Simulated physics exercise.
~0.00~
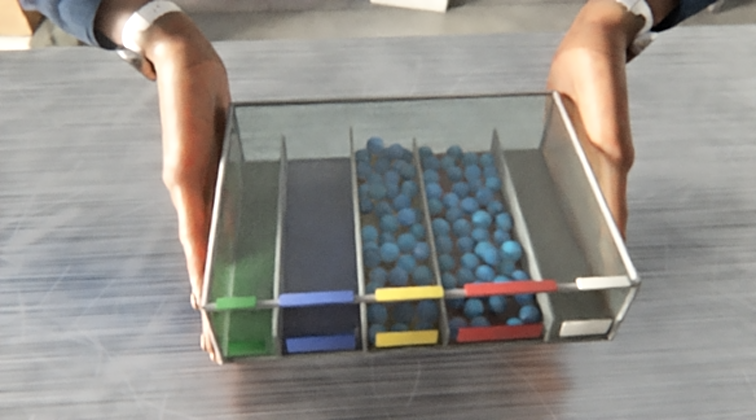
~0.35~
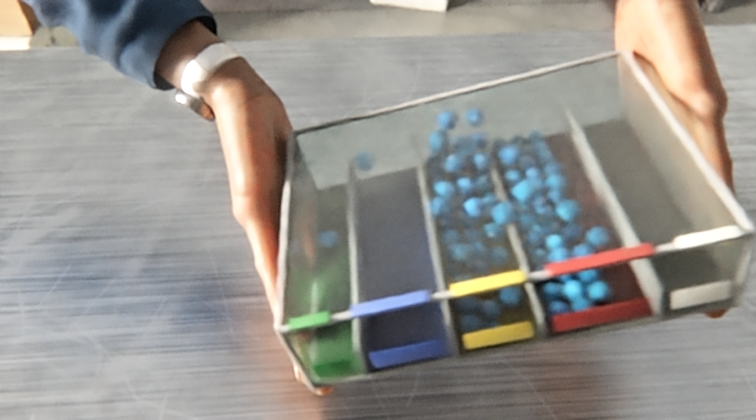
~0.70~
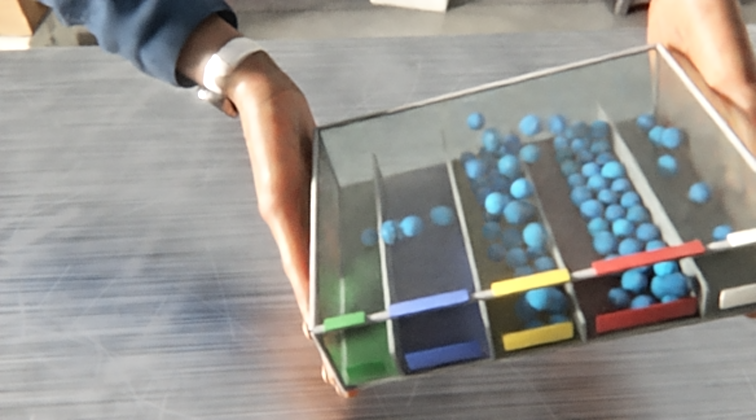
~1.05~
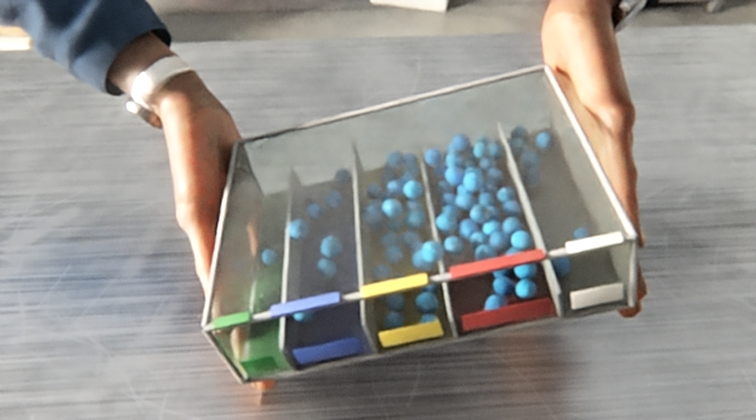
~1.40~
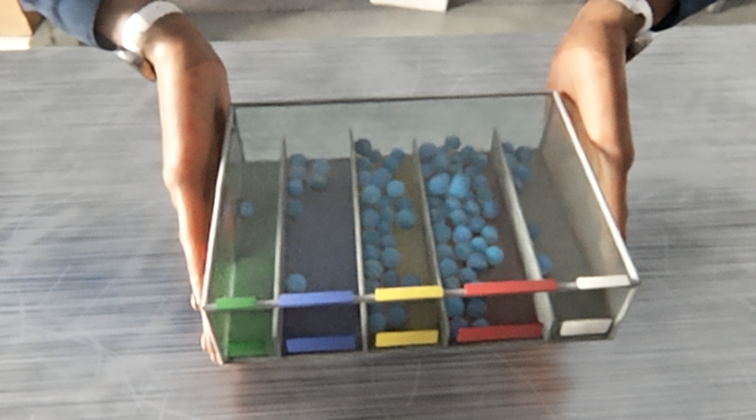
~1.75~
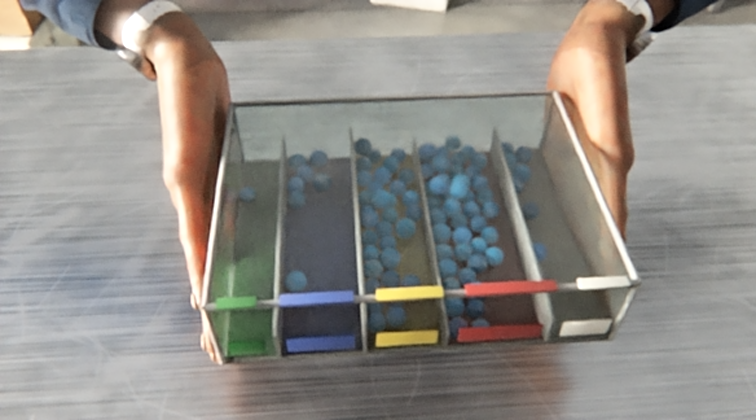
Above a brushed metal table, two hands tilted and shook a clear divided box of blue balls from side to side, scattering some out of the yellow and red sections, then held it level, with most still there and a few in the others.
